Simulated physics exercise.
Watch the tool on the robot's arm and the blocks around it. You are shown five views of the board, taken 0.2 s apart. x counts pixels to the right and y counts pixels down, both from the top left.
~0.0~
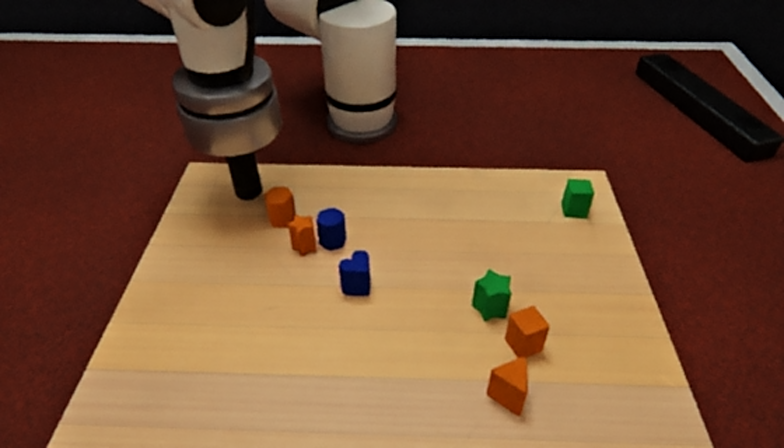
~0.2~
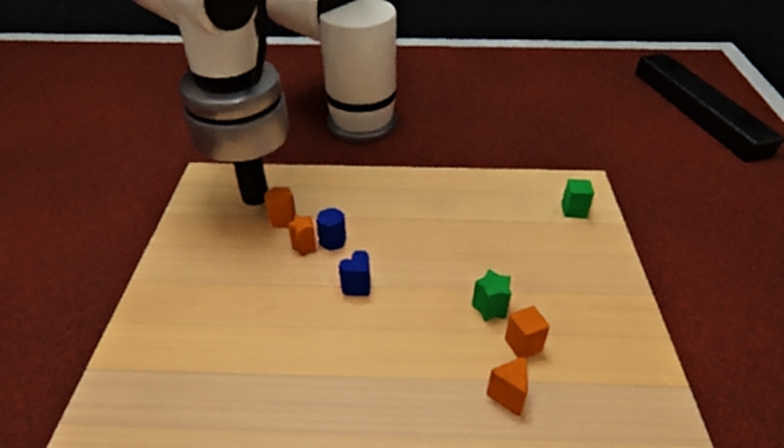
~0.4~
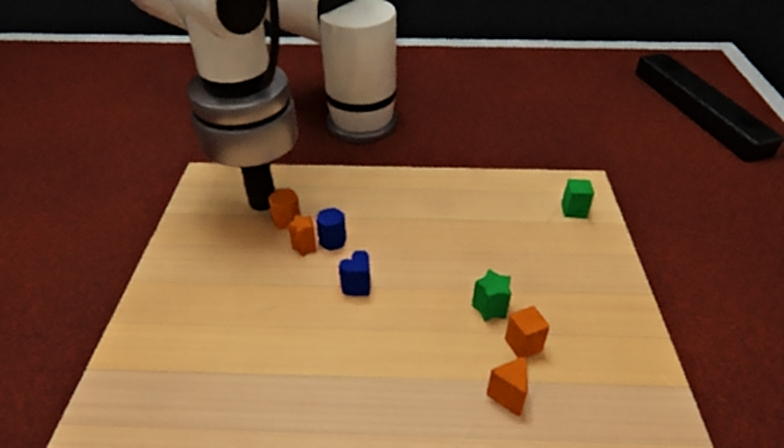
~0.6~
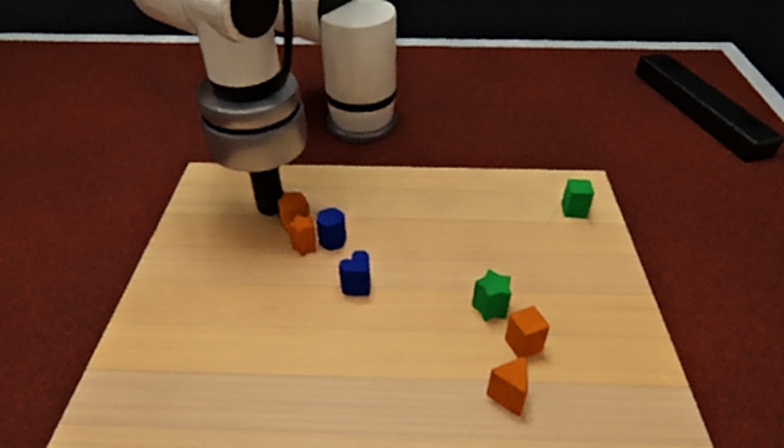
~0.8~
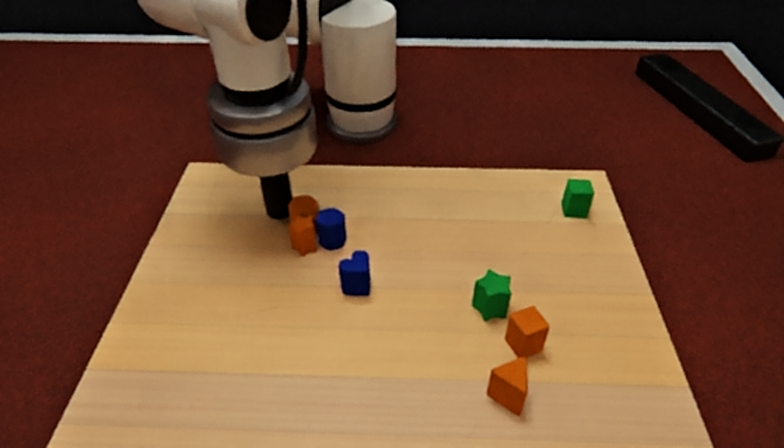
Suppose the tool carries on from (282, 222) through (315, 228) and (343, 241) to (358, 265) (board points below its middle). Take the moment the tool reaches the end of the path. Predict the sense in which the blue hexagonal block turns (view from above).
If we look at it from overhead, the blue hexagonal block pivots clockwise.
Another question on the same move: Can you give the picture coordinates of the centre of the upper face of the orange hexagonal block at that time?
I'd guess (376, 219).
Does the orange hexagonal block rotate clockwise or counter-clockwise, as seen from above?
Looking down: Anticlockwise.
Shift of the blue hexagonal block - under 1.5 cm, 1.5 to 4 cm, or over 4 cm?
It ends over 4 cm away.
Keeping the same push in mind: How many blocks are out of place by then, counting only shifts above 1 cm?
My count: 2.
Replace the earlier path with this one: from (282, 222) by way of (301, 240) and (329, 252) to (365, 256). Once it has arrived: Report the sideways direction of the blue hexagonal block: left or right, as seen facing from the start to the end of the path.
It's pushed left.
On the path given first. One third of the way, tool at (315, 218); orange hexagonal block at (339, 209); blue hexagonal block at (353, 225), turned 50° clockwise.
Two thirds of the way, tool at (343, 231); orange hexagonal block at (370, 218), turned 20° anticlockwise; blue hexagonal block at (372, 238).
At the end, tool at (358, 255); orange hexagonal block at (376, 219), turned 40° anticlockwise; blue hexagonal block at (385, 247), turned 115° clockwise; blue heart-shaped block still.
